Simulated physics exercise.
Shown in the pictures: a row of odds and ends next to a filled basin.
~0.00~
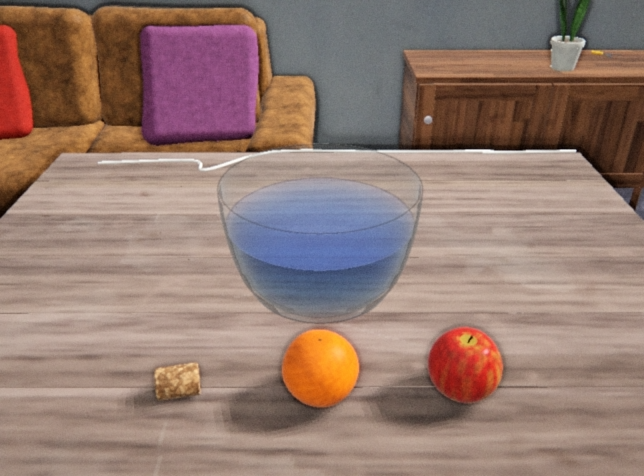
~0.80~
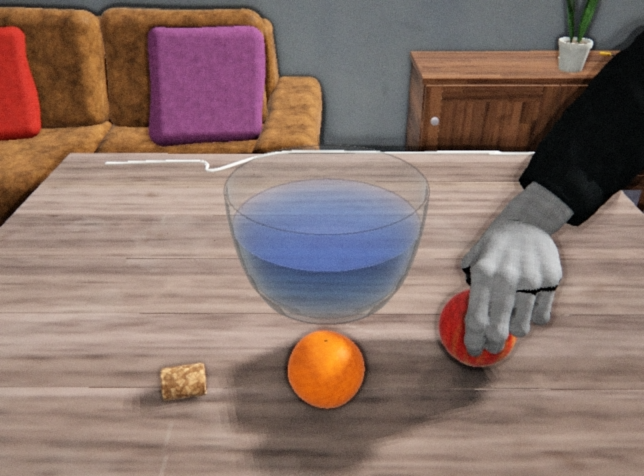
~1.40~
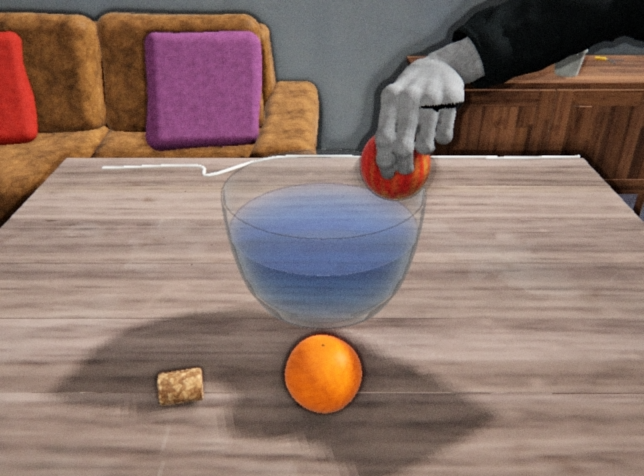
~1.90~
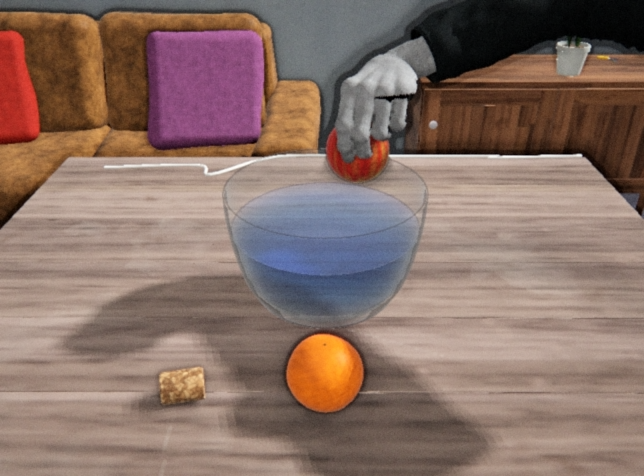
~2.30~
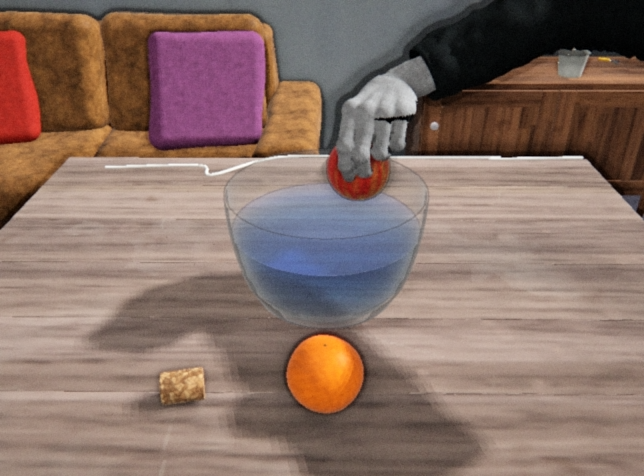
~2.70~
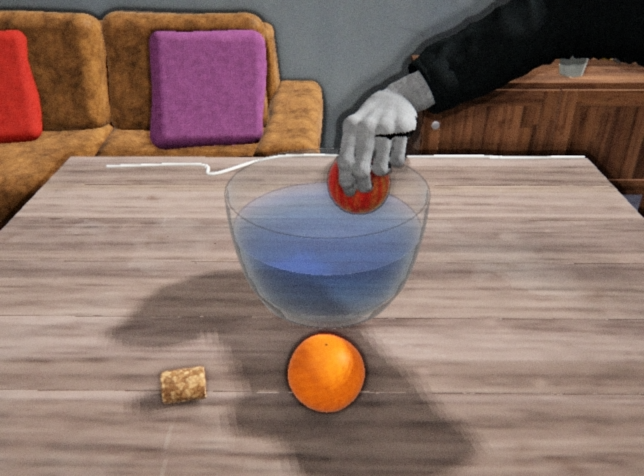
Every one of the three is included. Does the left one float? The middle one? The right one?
The left one stays afloat, the middle one stays afloat, the right one stays afloat.
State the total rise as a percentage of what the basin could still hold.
It works out near 18 per cent.
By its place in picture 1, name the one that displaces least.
My answer: The item at the left end.
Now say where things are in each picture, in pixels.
In the first frame, the row from the left; cork (178, 382); orange (320, 368); apple (465, 365).
In the second frame, a hand picks up the apple; apple (478, 327); orange (326, 369).
In the third frame, it is carried over; apple (395, 164); cork (181, 387).
In the fourth frame, it is above the basin; apple (358, 150); orange (325, 373).
In the fifth frame, it comes down; apple (358, 169); cork (182, 386).
In the sixth frame, it is just over the surface; cork (184, 385); orange (326, 373); apple (359, 182).
Around 4.0 s, the apple bobs at the top.
Around 8.0 s, the orange bobs at the top.
Around 12.0 s, the cork bobs at the top; afloat, cork, orange and apple.
